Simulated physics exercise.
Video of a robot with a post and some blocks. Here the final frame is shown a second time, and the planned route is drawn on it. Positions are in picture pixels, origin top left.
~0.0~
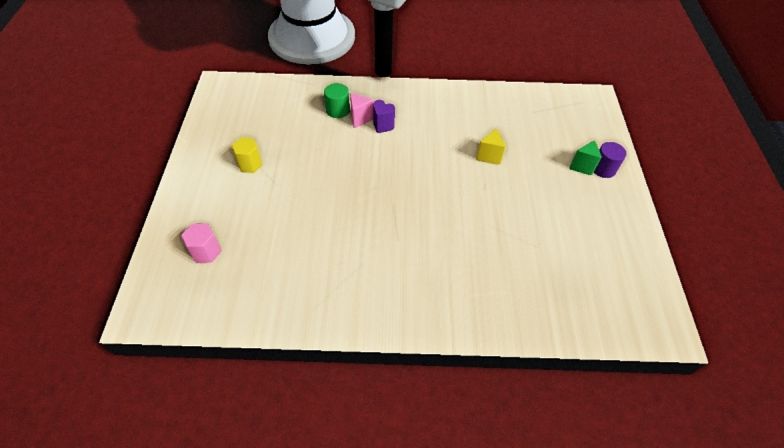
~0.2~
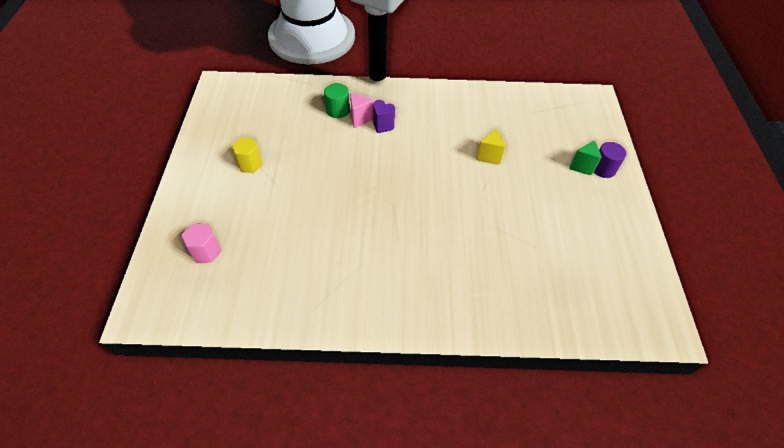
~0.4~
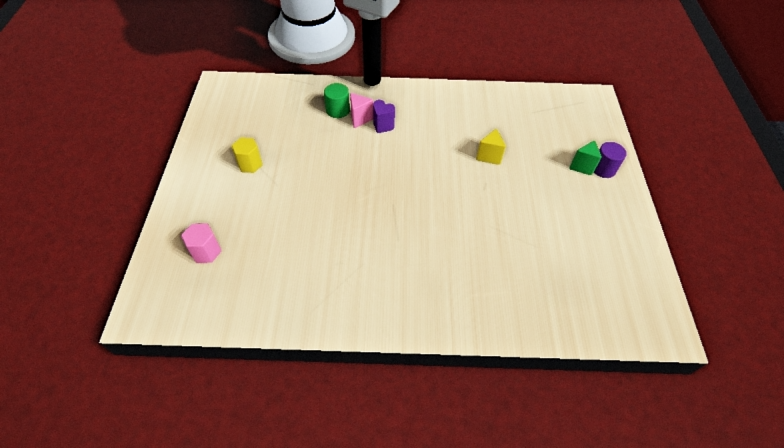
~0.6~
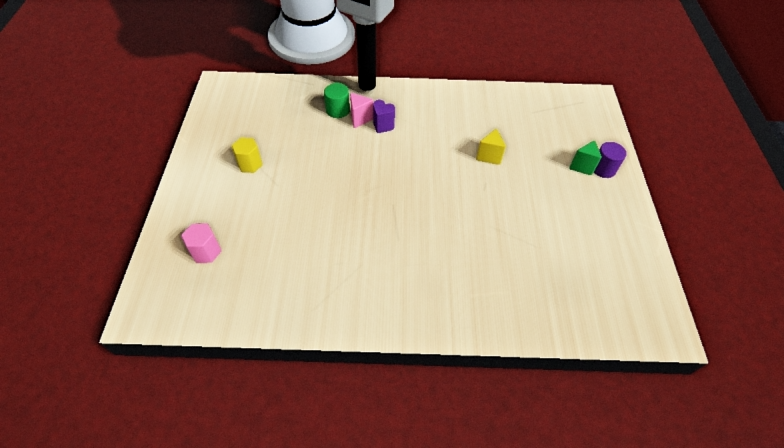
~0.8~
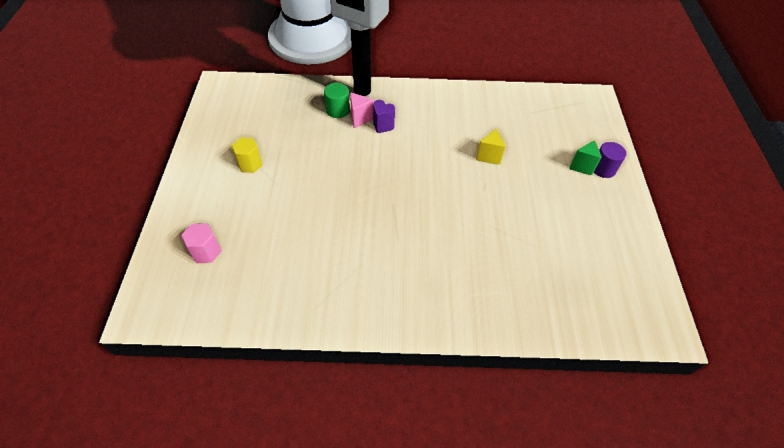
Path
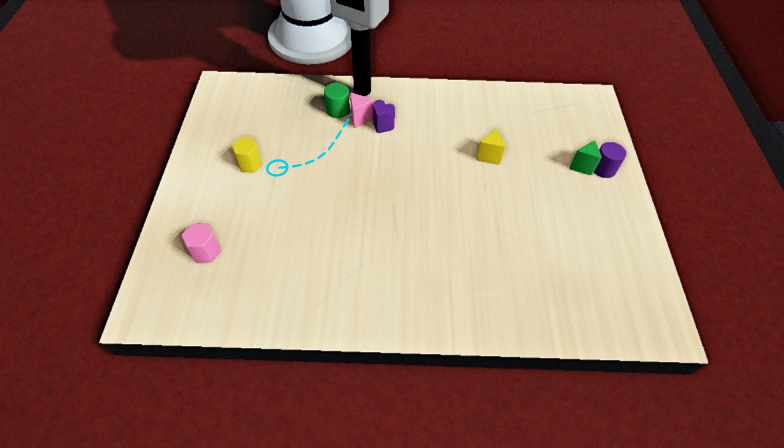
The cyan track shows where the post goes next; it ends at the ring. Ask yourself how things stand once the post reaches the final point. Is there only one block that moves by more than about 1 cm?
I believe not.
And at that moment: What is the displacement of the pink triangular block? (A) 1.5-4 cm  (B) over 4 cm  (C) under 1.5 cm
A (1.5-4 cm)
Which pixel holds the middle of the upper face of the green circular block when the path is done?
In the picture, it is at (325, 96).
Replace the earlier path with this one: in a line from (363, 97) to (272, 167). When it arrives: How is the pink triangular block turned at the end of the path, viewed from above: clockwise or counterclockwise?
Rotates counter-clockwise.
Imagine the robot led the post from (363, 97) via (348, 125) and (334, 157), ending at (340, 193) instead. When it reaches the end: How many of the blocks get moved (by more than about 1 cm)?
That makes 2 blocks.
The line goes from (363, 97) through (345, 125) and (323, 155) to (277, 168).
What follows on the original path. One third of the way, post (344, 119); green circular block (325, 96); pink triangular block (359, 111), turned 95° anticlockwise.
Two thirds of the way, post (321, 149); green circular block (325, 96); pink triangular block (359, 112), turned 100° anticlockwise.
At the end, post (276, 162); yellow hexagonal block unmoved; green circular block (325, 96); pink triangular block (359, 112), turned 100° anticlockwise.
